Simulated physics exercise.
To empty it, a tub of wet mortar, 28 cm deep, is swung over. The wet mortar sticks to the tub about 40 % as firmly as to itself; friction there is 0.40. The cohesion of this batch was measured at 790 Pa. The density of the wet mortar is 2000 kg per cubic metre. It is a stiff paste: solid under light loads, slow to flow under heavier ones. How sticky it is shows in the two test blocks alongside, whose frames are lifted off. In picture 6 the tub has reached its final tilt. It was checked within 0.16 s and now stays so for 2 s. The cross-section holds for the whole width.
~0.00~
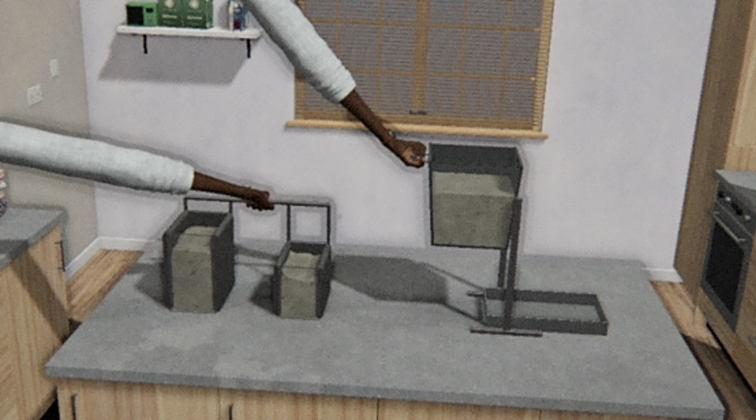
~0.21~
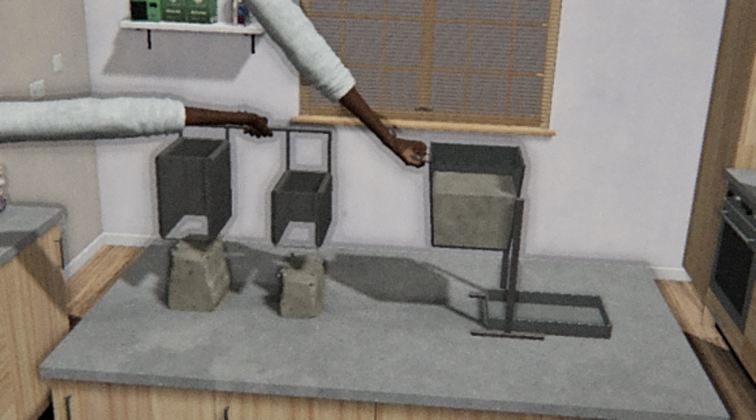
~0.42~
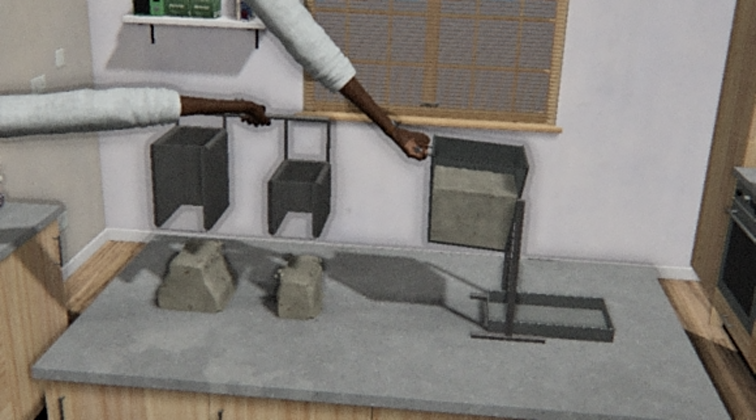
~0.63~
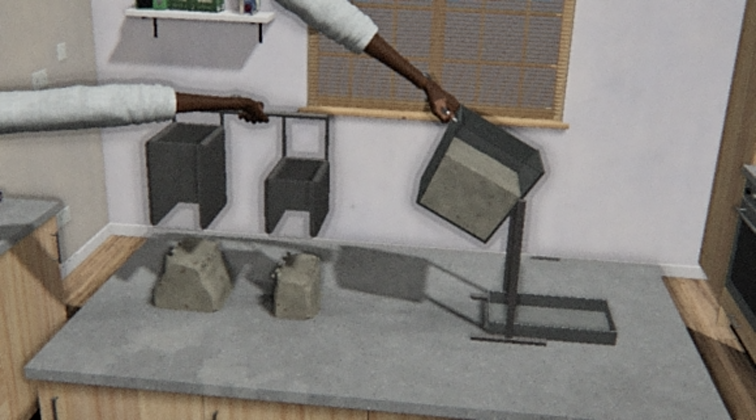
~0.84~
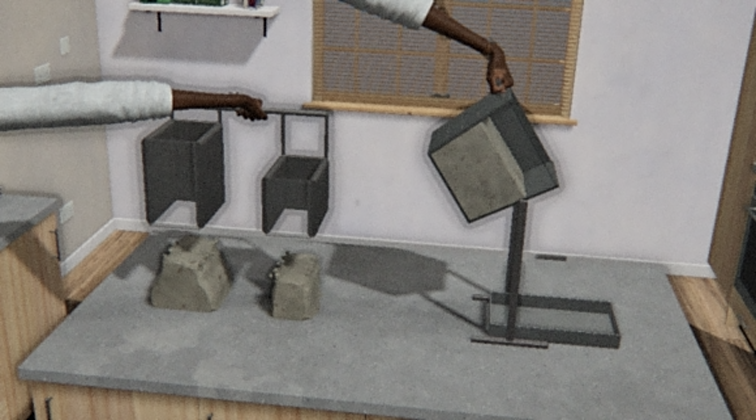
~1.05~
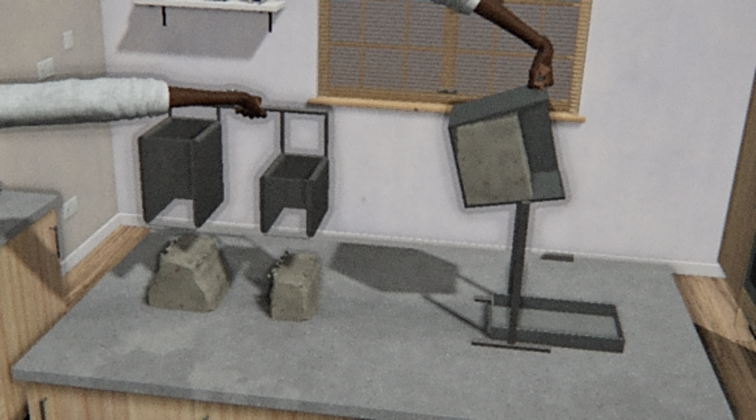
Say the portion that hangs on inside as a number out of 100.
It comes to some 100 %.
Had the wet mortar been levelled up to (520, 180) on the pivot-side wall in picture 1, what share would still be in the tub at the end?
It would be near 100 %.
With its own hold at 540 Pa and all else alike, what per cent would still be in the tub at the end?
It would be near 100 %.
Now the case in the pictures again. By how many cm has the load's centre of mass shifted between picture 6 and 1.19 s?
About 1 cm.
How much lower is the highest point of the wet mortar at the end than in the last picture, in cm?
Some 3 cm.
By 1.19 s, the tub is at 75 degrees and holds 100 %.
By 1.36 s, the tub is at 75 degrees and holds 100 %.
By 1.53 s, the tub is at 75 degrees and holds 100 %.
By 1.70 s, the tub is at 75 degrees and holds 100 %.
By 3.05 s, at the end, the tub is at 75 degrees and holds 100 %.
